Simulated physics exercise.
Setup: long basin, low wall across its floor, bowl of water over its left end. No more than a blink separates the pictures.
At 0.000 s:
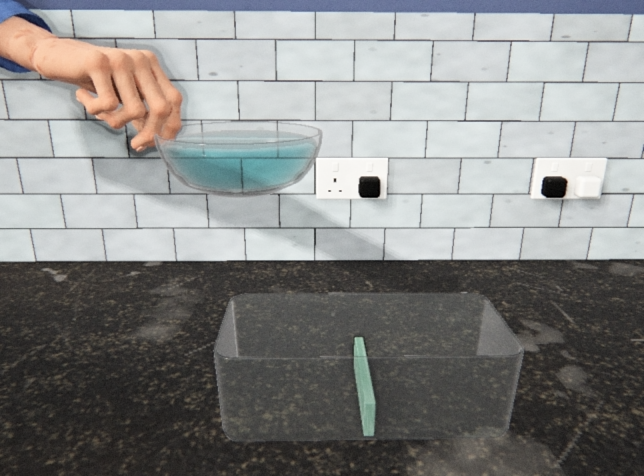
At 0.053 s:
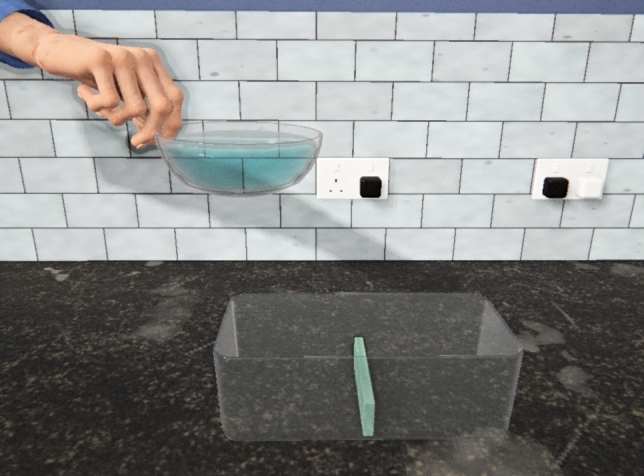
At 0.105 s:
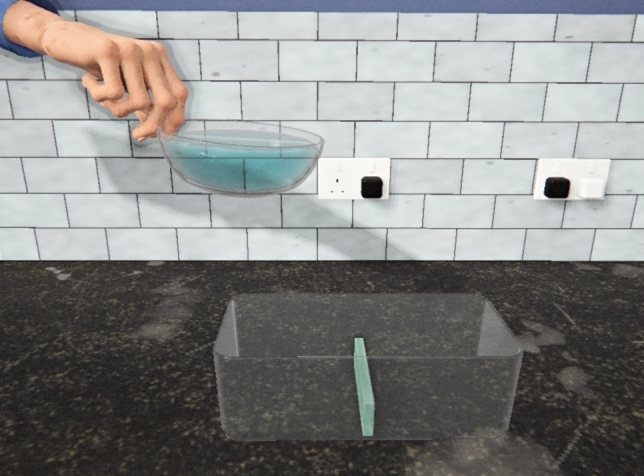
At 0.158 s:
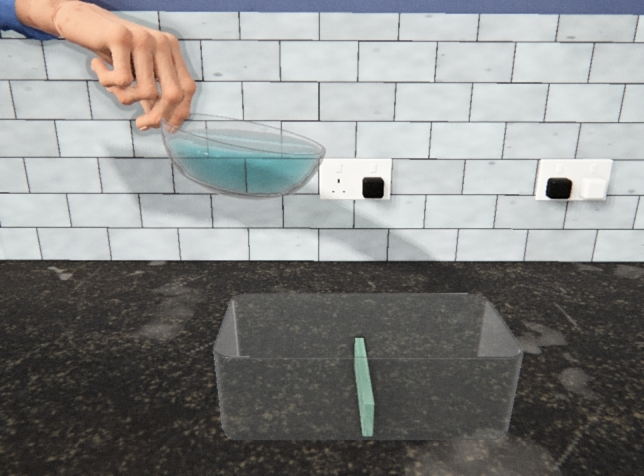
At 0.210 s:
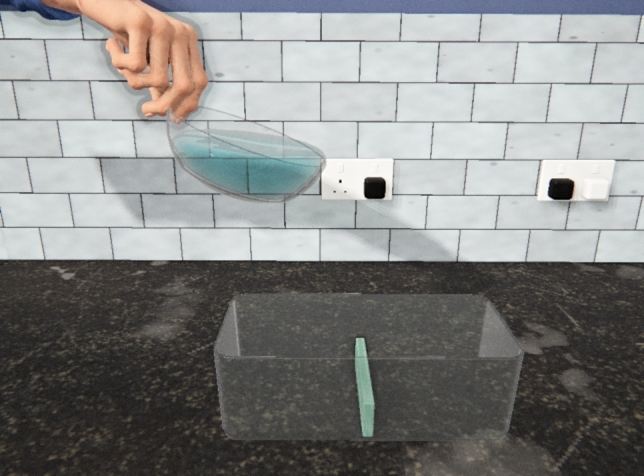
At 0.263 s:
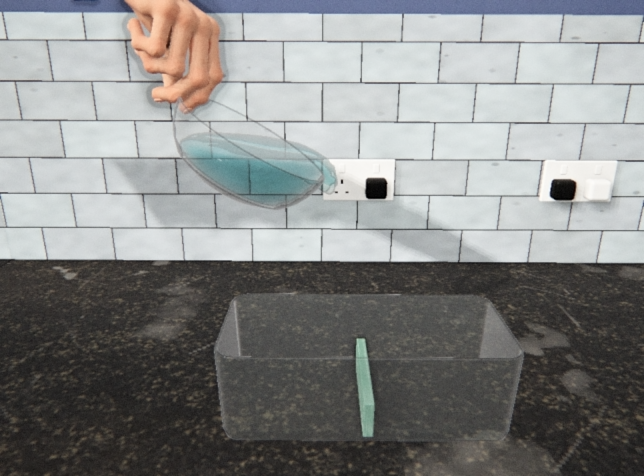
A hand tilted a clear glass bowl of blue water further and further to the right above a long, see-through basin with a low green wall, and a little water slipped over the bowl's right rim.
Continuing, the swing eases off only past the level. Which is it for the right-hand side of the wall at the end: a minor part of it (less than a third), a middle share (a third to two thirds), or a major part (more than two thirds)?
Middle range.
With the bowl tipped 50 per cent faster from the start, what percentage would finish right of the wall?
Some 45 per cent.
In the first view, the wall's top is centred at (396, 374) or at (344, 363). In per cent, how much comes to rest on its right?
Roughly 25 % and then 75 %.
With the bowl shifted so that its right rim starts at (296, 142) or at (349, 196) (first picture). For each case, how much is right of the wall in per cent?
First about 35, then 70 per cent.
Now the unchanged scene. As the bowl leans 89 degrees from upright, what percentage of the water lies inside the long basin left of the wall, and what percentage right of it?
5 per cent left, 40 per cent right.
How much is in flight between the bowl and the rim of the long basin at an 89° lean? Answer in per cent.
Close to 50 in a hundred.
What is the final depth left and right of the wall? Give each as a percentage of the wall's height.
On the left it is 30 per cent, on the right 50.
A moment on, the bowl is tipped on its side and 7 per cent is still to pour, 4 is left of the wall and 38 right of it.
Next, the bowl is tipped right over and 0 per cent is still to pour, 33 is left of the wall and 59 right of it.
Then the bowl is tipped right over and 0 per cent is still to pour, 37 is left of the wall and 60 right of it.
Later the bowl is tipped right over and 0 per cent is still to pour, 37 is left of the wall and 60 right of it.
At rest 37 per cent lies left of the wall, 60 right of it and 3 outside.
